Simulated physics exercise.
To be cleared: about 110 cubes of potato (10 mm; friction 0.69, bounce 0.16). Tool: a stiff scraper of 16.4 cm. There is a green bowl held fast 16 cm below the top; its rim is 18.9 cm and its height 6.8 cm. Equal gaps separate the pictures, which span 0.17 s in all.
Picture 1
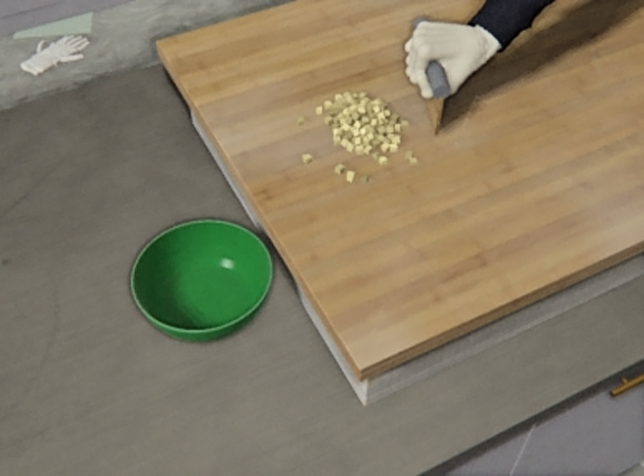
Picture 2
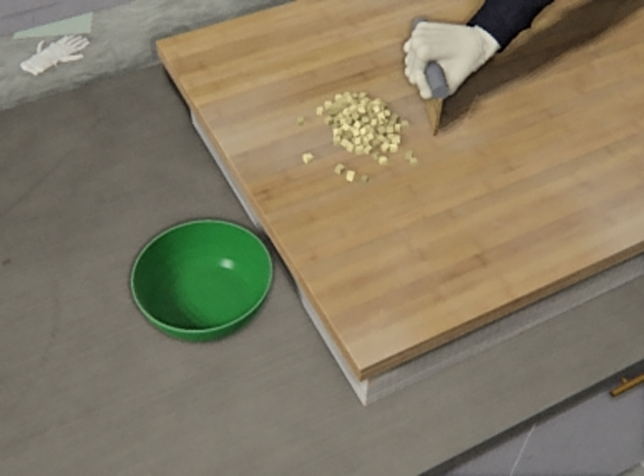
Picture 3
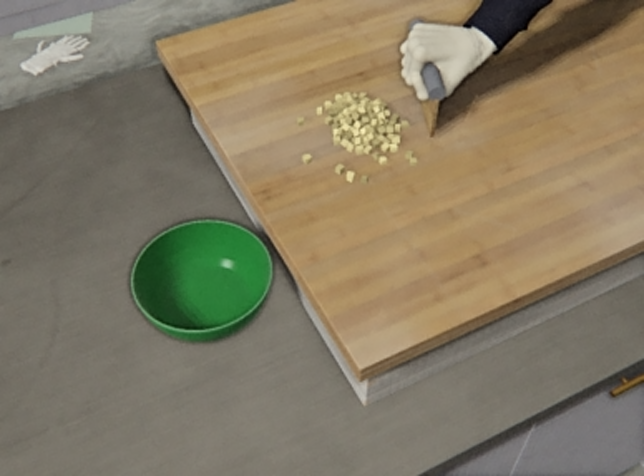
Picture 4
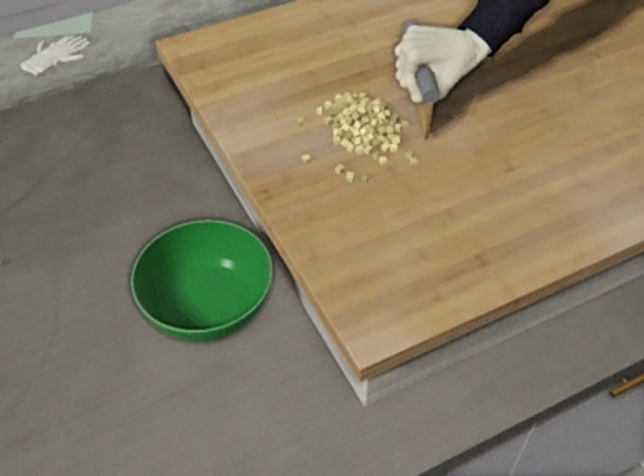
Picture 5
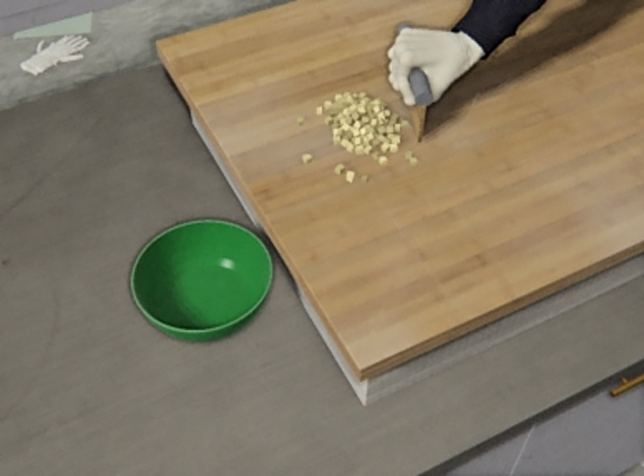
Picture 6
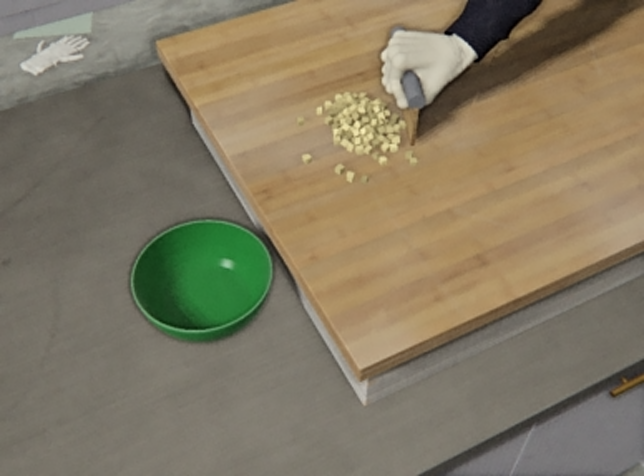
A kitchen-like workspace with a grey counter is seen from above at an angle, and the view stays still. A pile of small pale-yellow cubes sits on a raised wooden board, with a green bowl lower down to the left and a white glove at the upper left. A white-gloved hand in a dark sleeve slides a grey-handled scraper slowly left towards the cubes, which stay put.
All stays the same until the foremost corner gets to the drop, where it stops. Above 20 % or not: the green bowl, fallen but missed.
Green bowl: Above; fallen but missed: Not above.
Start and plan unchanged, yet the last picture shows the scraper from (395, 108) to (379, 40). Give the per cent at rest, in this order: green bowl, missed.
The green bowl gets 0 % and 55 % misses.
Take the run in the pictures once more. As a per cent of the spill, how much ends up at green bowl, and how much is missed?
Per cent at rest - green bowl: 30, missed: 10.
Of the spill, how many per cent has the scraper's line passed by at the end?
Some 15 in a hundred.
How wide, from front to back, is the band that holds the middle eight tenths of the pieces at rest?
I'd put it at close to 20 cm, front to back.
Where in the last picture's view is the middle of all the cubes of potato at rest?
The centre ends up near (249, 172) in the last picture.
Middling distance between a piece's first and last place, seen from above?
It works out at some 20 centimetres.
Then, 0.31 s after the last picture, scraper 15 cm from its start, spill 16 cm wide; still on top 100 %.
Then, 0.64 s after the last picture, scraper 27 cm from its start, spill 19 cm wide; off the edge, not caught 5 %, still on top 95 %.
Then, 0.91 s after the last picture, scraper 28 cm from its start, spill 20 cm wide; green bowl 30 %, off the edge, not caught 10 %, still on top 60 %.
In the end, green bowl 30 %, fallen but missed 10 %, still on top 55 %.
